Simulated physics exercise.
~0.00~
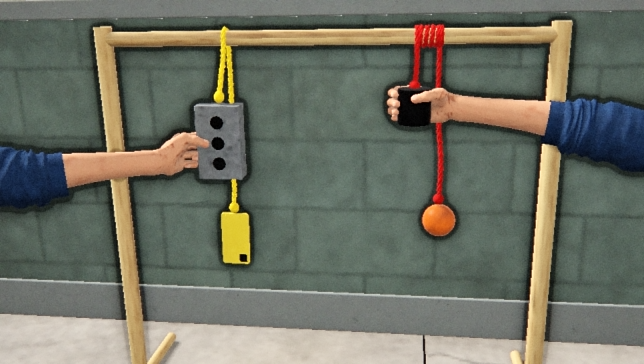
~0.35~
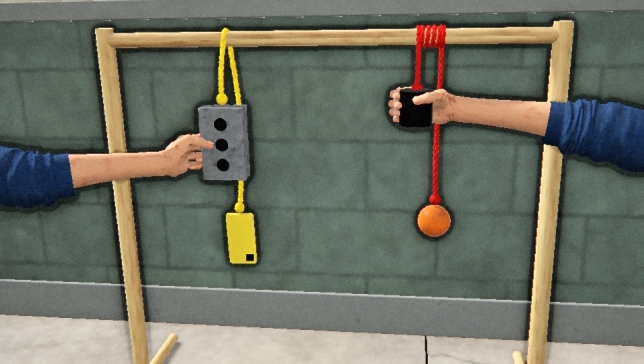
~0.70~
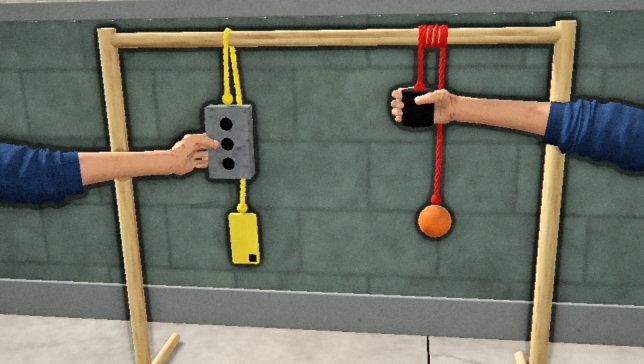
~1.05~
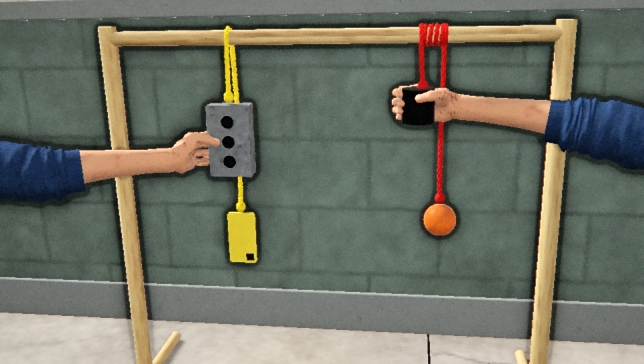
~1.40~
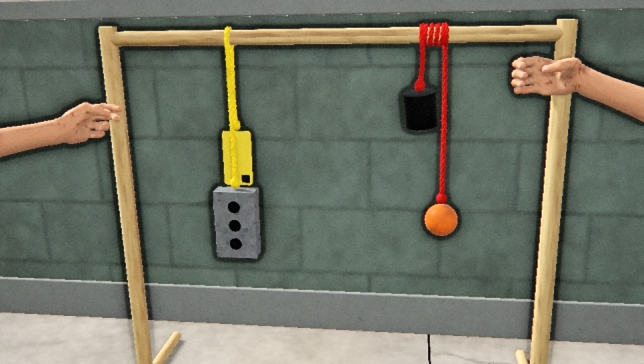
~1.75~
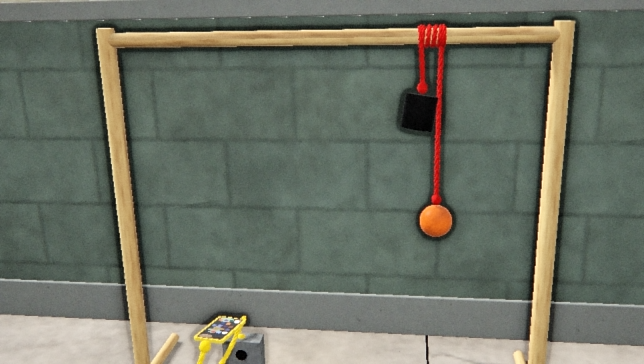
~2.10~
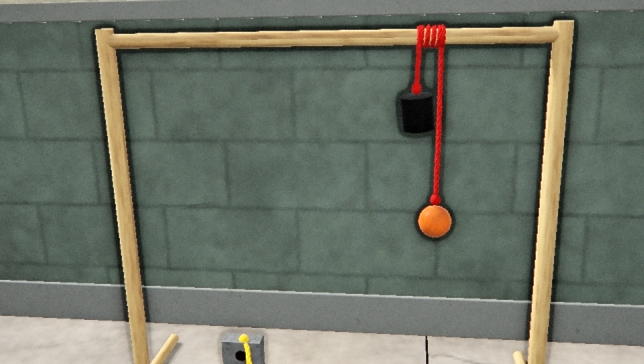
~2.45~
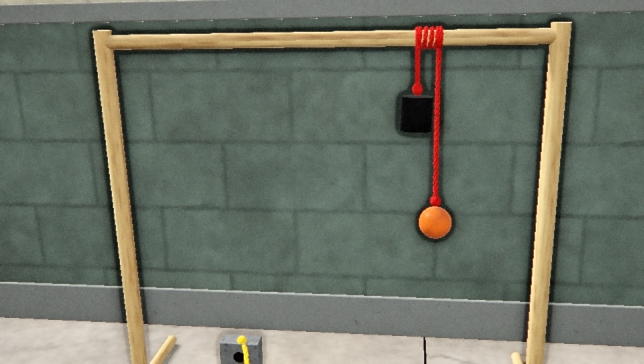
At the start, two hands hold objects below a wooden rail, a gray block with three holes on a yellow rope at left and a black object on a red rope at right. A yellow phone dangles below the block, while an orange ball hangs from the red rope, which is wound around the rail several times. The hands let go and draw back, and the block drops as the phone rises toward the rail. The block, phone and yellow rope then fall to the floor. At the end, the black object and orange ball still hang from the rail.
